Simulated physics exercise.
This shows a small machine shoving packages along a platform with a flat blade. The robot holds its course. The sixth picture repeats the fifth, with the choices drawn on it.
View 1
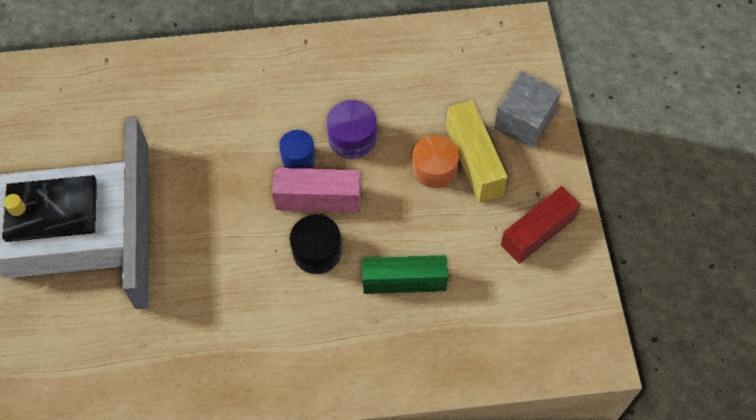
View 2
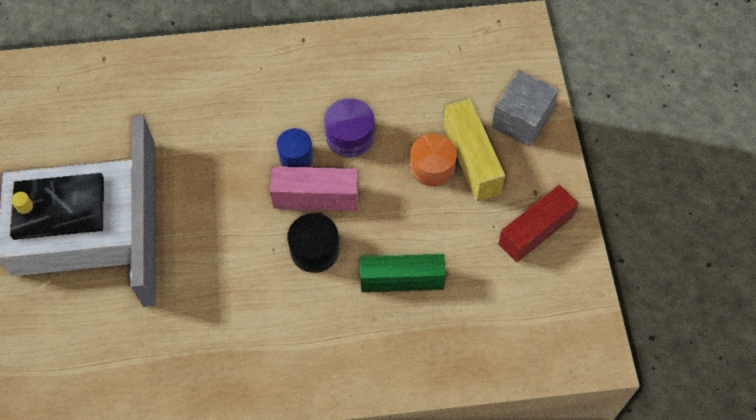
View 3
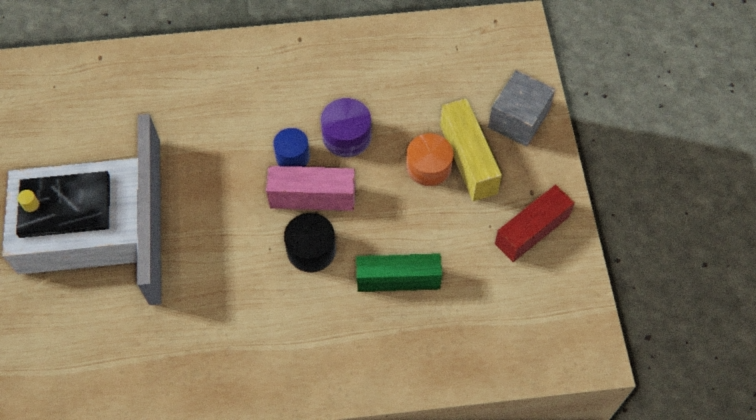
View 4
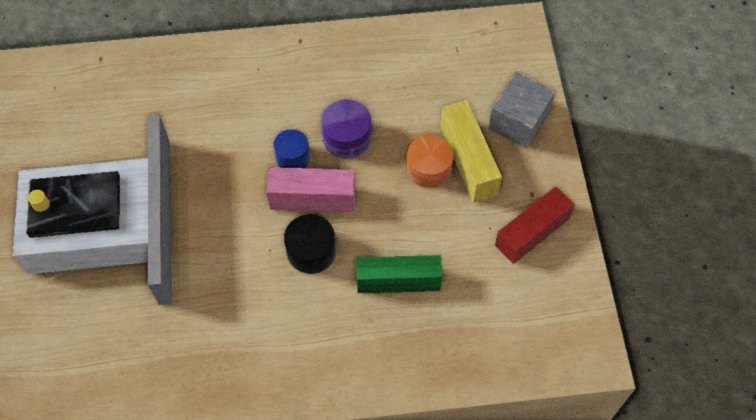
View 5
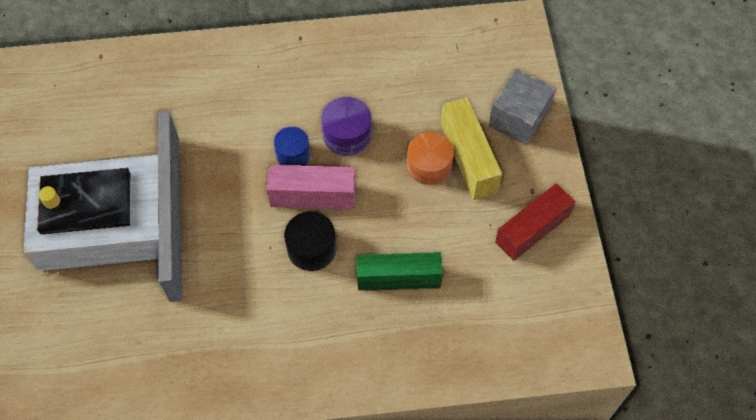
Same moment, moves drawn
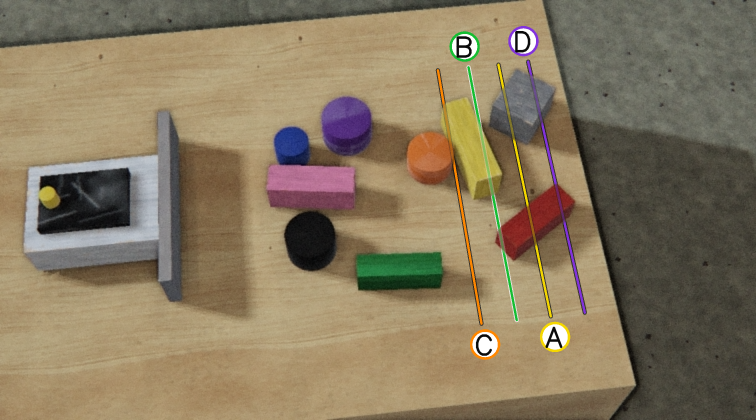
A small machine with a flat grey blade creeping right across a wooden platform towards colourful blocks and cylinders, which stay still.
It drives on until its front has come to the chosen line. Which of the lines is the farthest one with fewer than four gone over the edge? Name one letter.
Up to line A.
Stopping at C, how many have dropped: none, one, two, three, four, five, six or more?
The count is none.
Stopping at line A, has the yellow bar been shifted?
Yes.
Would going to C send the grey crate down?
By then, no.
On the marked copy, A at (523, 182); B at (491, 185); C at (458, 188); D at (554, 179).
With A. Early on, robot (223, 186); purple canister (352, 124); black canister (333, 239).
Further on, robot (354, 173); orange canister (536, 183); red bar (543, 223).
At the end, robot (453, 163); grey crate over the edge; yellow bar over the edge; three fallen.
As for the rest, B is within the limit but short; C is within the limit but short; D drops five.
